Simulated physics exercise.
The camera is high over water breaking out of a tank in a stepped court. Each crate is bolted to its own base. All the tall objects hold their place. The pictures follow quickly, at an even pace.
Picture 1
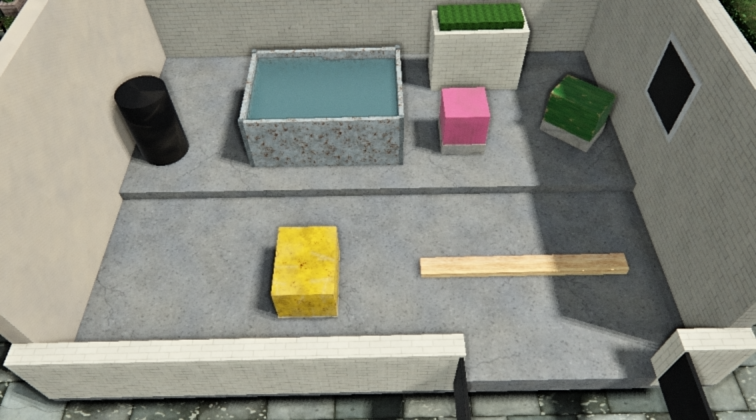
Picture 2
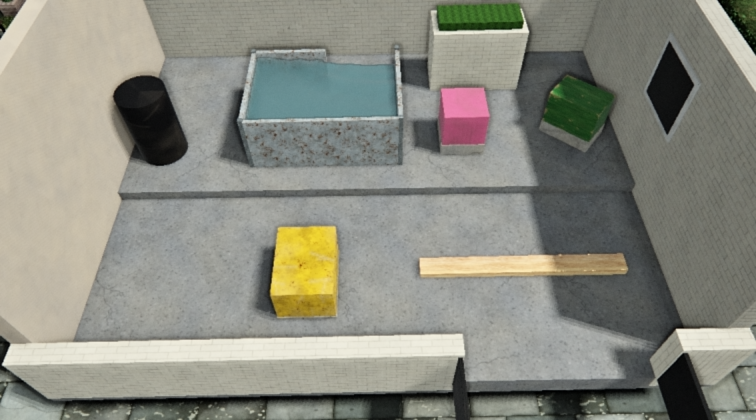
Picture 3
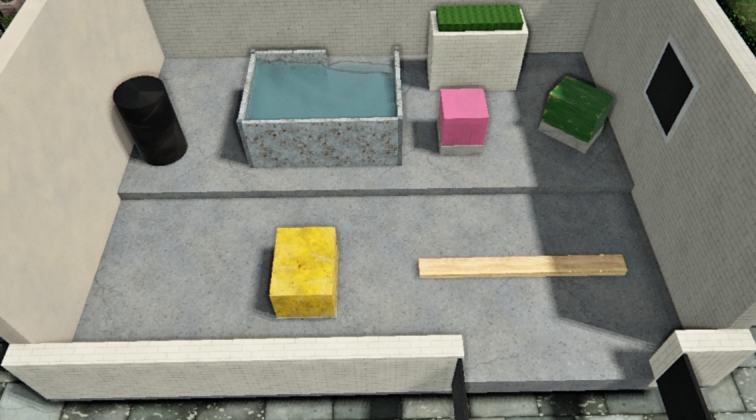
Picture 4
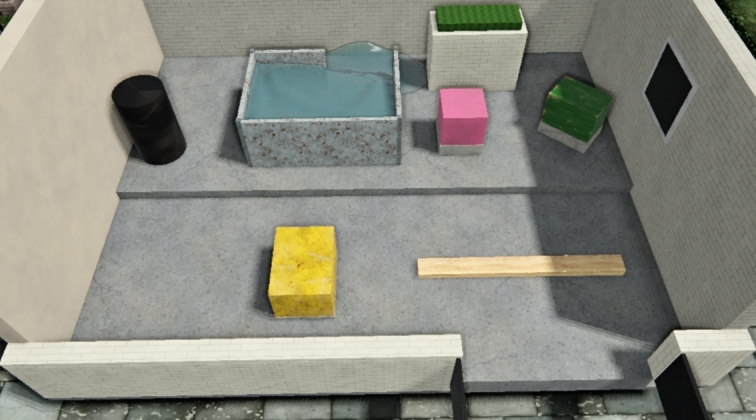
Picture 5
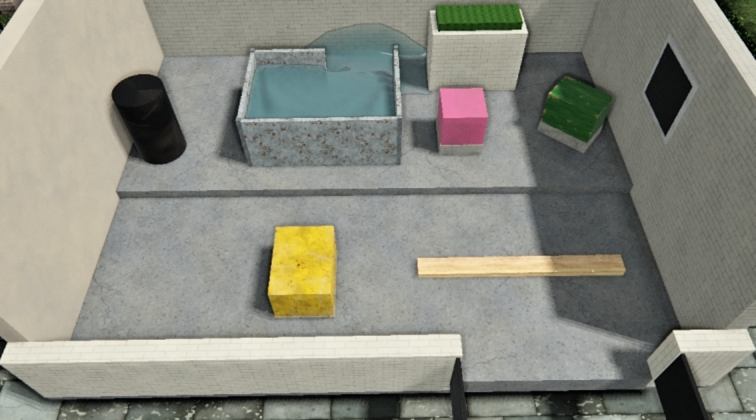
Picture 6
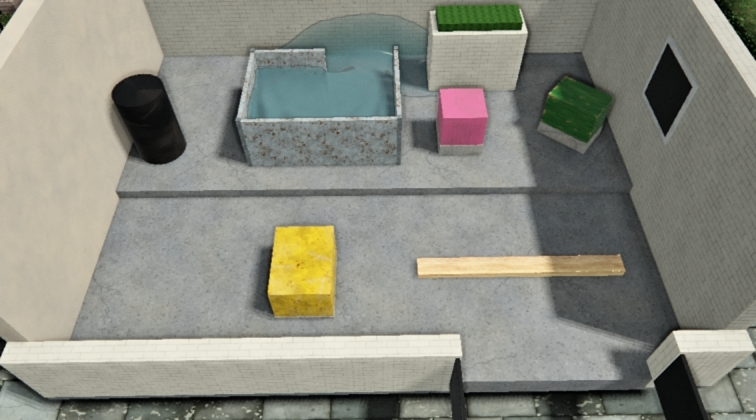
Water breaking through the far side of a speckled stone tank, surging up behind it while the surrounding blocks stay still.
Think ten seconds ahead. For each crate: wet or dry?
One by one: The green crate gets wet; the yellow crate gets wet; the pink crate stays dry.
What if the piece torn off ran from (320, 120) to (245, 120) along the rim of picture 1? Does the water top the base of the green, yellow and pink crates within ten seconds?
One by one: Green crate stays dry, yellow crate gets wet, pink crate stays dry.
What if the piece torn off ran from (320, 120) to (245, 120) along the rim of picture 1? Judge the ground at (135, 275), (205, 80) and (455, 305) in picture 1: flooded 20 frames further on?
One after the other: Wet, clear, under water.
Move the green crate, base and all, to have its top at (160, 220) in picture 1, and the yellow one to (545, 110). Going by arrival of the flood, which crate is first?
It is the pink crate.
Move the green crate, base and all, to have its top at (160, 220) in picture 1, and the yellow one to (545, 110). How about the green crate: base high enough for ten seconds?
One by one: The green crate escapes it.
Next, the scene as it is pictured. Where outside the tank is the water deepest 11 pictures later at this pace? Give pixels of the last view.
Roughly at (578, 58).
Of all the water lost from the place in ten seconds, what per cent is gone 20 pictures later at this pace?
Near 0 in a hundred.
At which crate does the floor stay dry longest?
Last comes the crate marked yellow.
A moment on, water covers 15 % of the floor; the green crate not reached, the yellow crate not reached, the pink crate not reached.
Next, water covers 30 % of the floor; the green crate water round its plinth, the yellow crate not reached, the pink crate water round its plinth.
Then, water covers 55 % of the floor; the green crate water round its plinth, the yellow crate not reached, the pink crate water round its plinth.
Later, water covers 85 % of the floor; the green crate water round its plinth, the yellow crate water round its plinth, the pink crate water round its plinth.
In the end, water covers 95 % of the floor; the green crate was topped, the yellow crate was topped, the pink crate stayed above the water.
